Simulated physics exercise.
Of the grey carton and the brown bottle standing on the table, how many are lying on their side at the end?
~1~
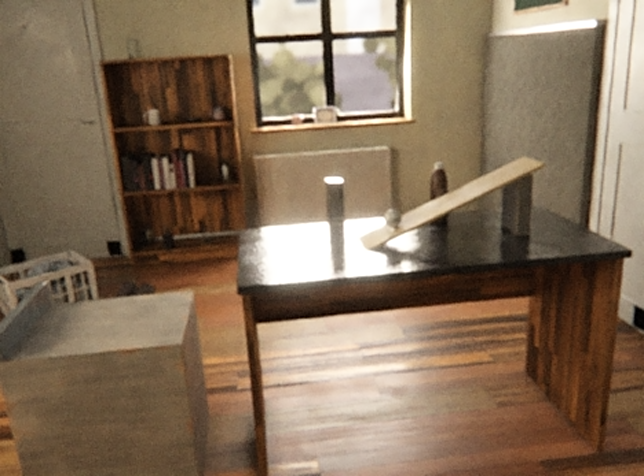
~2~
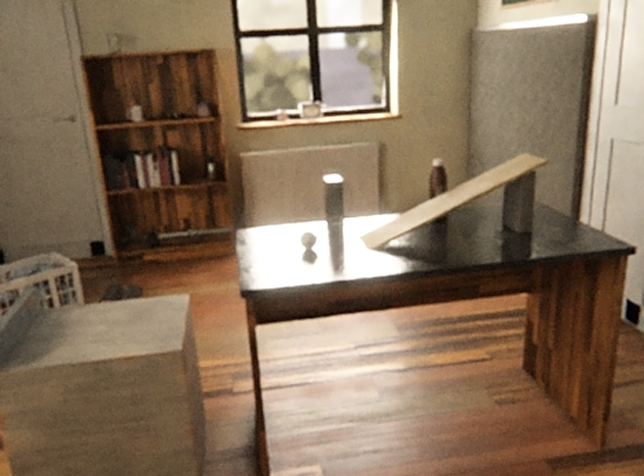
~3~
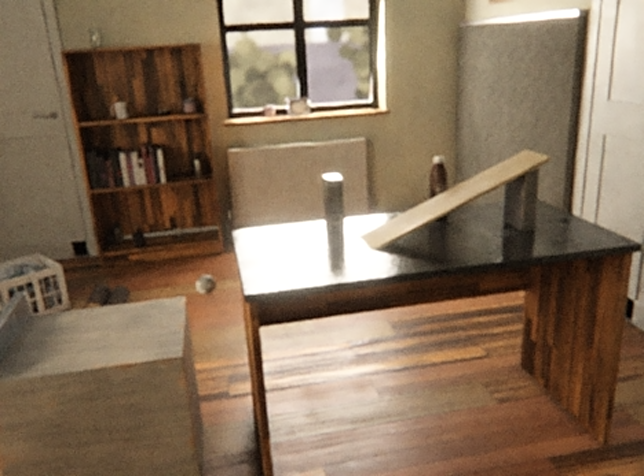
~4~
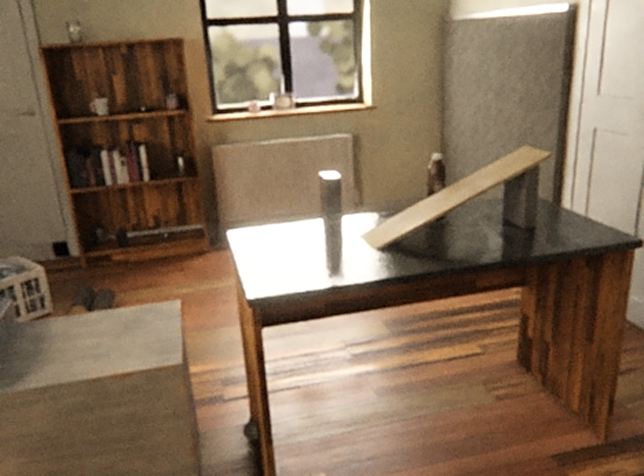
None of them are. The grey carton and the brown bottle both still stand upright in their places on the table.
Room with bookcase, white ball rolling left off a ramp across a table and dropping into the gap before a cabinet.
